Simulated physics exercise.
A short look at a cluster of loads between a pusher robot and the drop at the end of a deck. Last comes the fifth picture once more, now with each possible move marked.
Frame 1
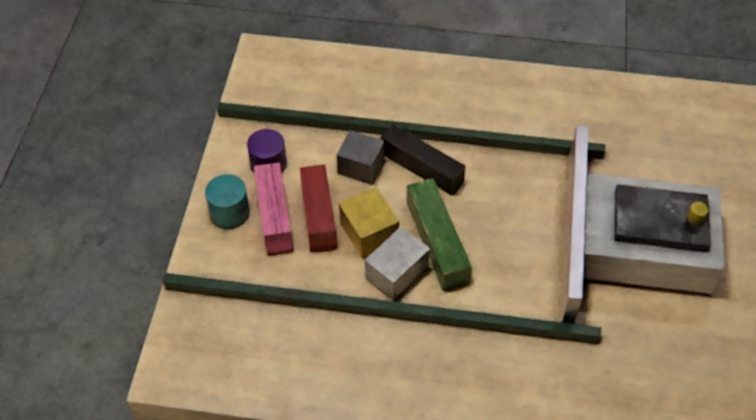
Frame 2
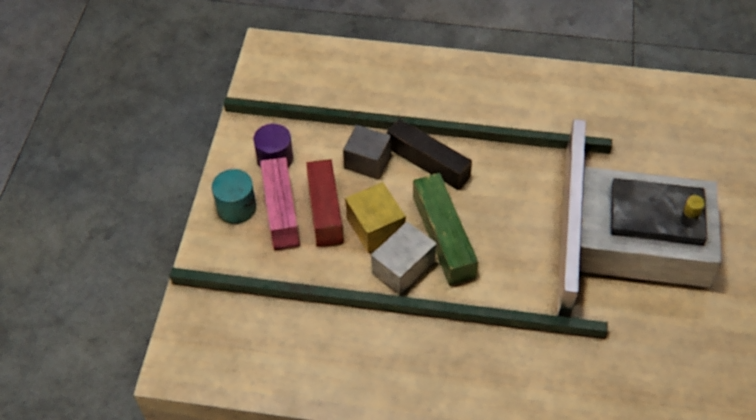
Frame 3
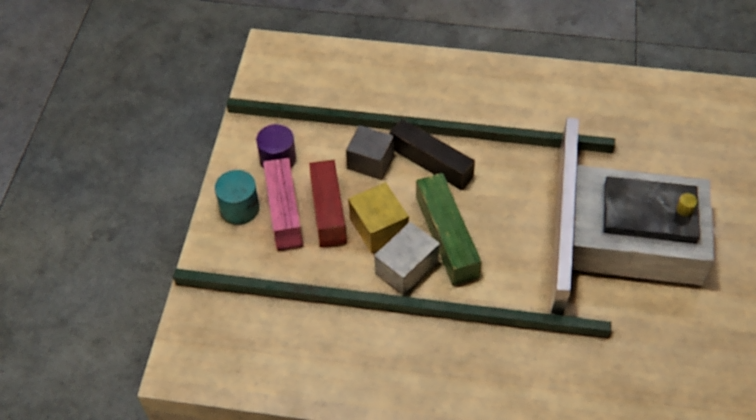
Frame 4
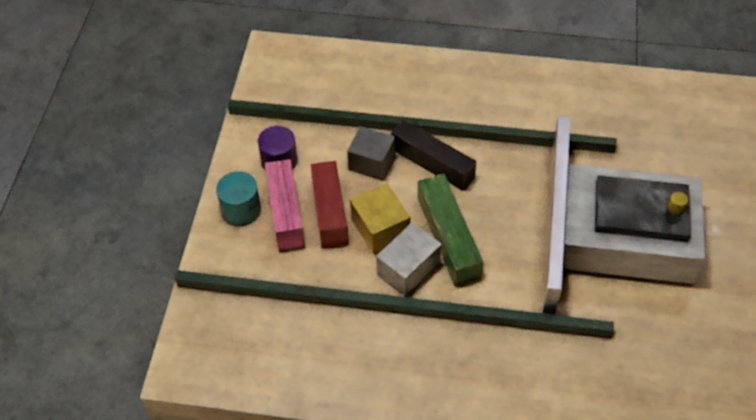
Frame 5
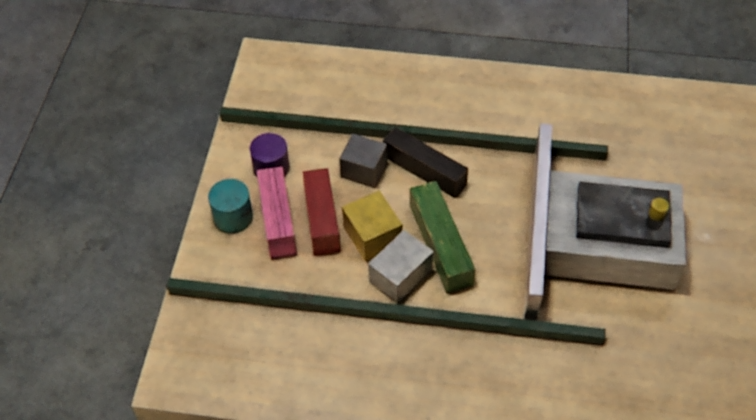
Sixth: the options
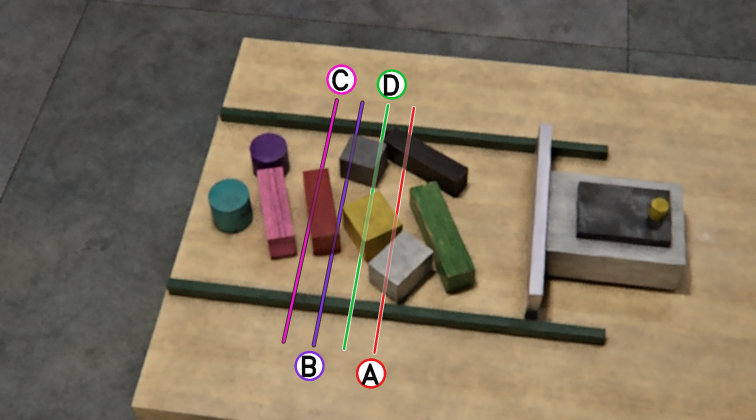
A pusher robot slides slowly left between two rails toward a cluster of colored blocks.
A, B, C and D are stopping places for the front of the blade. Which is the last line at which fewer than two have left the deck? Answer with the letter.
Stop at C.
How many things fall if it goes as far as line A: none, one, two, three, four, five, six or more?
The count is none.
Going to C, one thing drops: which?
It is the turquoise canister.
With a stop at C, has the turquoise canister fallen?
By then, yes.
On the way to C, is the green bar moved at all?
Yes.
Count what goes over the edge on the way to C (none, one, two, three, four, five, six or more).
By then, one.
On the copy, A at (396, 220); B at (340, 214); C at (313, 211); D at (368, 217).
On C. First, robot (532, 203); black bar (413, 158); white crate (386, 269).
Then, robot (448, 194); turquoise canister (224, 205); pink stick (257, 209).
Finally, robot (387, 188); turquoise canister over the edge; pink stick (201, 198); one fallen.
By contrast, A is within the limit but short; B is within the limit but short; D is within the limit but short.
